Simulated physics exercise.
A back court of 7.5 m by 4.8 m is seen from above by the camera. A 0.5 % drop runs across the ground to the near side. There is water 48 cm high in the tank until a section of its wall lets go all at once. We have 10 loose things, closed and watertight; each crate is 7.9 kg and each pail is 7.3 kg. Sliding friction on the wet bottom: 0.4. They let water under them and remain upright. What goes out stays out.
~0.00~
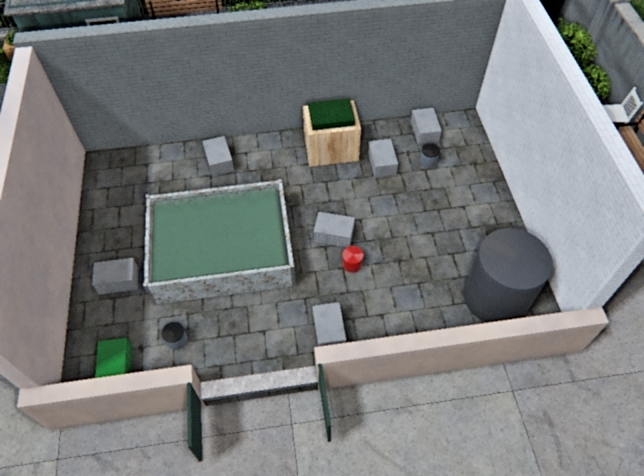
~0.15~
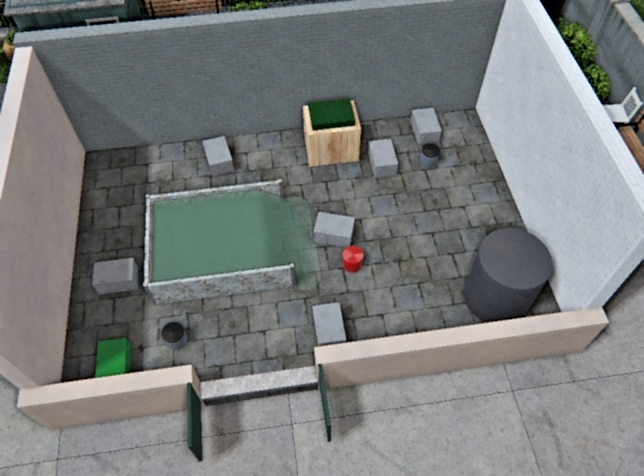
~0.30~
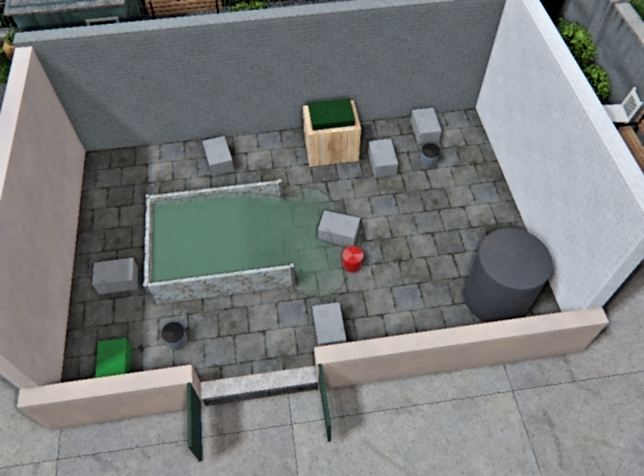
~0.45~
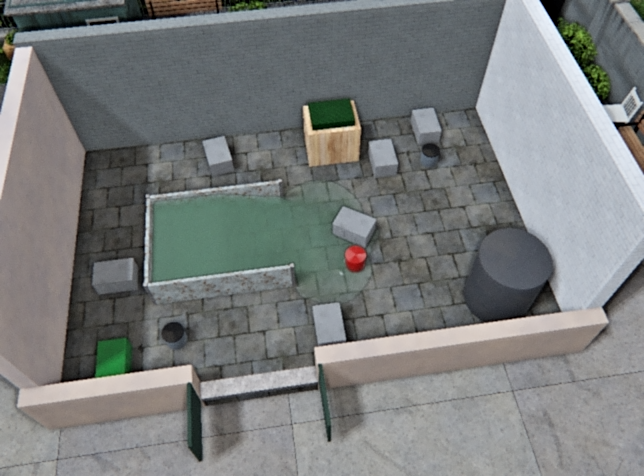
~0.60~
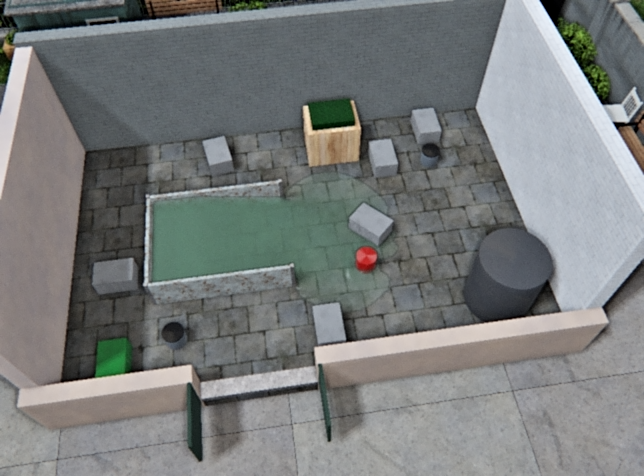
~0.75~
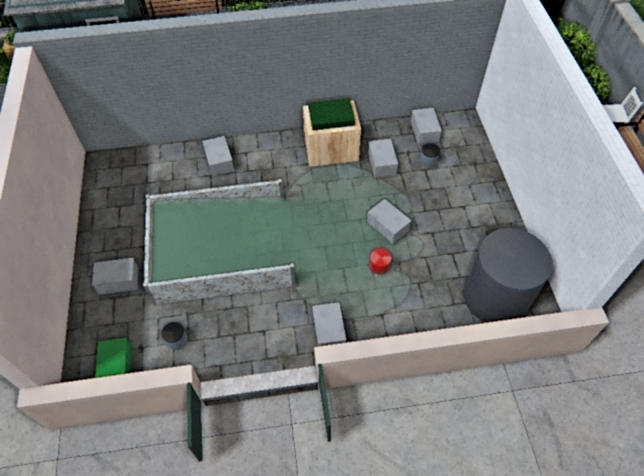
The video shows a walled, paved court where one side of a raised tank of green water disappears and water spreads rightward across the ground, pushing a grey block and then a red pail to the right.
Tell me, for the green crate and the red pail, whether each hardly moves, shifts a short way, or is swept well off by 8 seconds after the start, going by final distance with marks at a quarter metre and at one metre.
The green crate hardly moves, the red pail is swept well off.
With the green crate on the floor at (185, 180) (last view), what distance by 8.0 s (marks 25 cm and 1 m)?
I'd say it does not really move.
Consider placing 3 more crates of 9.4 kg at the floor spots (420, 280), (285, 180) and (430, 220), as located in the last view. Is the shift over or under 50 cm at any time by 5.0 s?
One by one: Beyond the mark, below the mark, beyond the mark.
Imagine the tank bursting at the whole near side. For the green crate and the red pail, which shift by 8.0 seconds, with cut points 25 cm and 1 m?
In that case the green crate winds up well away while the red pail does not really move.
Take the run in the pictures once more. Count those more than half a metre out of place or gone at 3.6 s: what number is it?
By that point, 5.
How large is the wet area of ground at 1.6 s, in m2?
Wet: Near 16 m2.
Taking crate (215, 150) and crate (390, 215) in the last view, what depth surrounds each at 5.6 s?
Around 0 cm and 13 cm.
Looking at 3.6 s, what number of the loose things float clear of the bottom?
Count: 5.
After 1.6 s the green crate is near (111, 359), 0.0 m from its start, aground; the red pail is near (457, 270), 1.6 m from its start, aground; 0 of 10 are out; 0 afloat.
After 3.6 s the green crate is near (111, 359), 0.0 m from its start, aground; the red pail is near (540, 255), 2.9 m from its start, afloat; 0 of 10 are out; 5 afloat.
After 5.6 s the green crate is near (111, 359), 0.0 m from its start, aground; the red pail is near (492, 244), 2.2 m from its start, afloat; 0 of 10 are out; 5 afloat.
After 8.0 s the green crate is near (111, 359), 0.0 m from its start, aground; the red pail is near (445, 284), 1.5 m from its start, aground; 0 of 10 are out; 5 afloat.
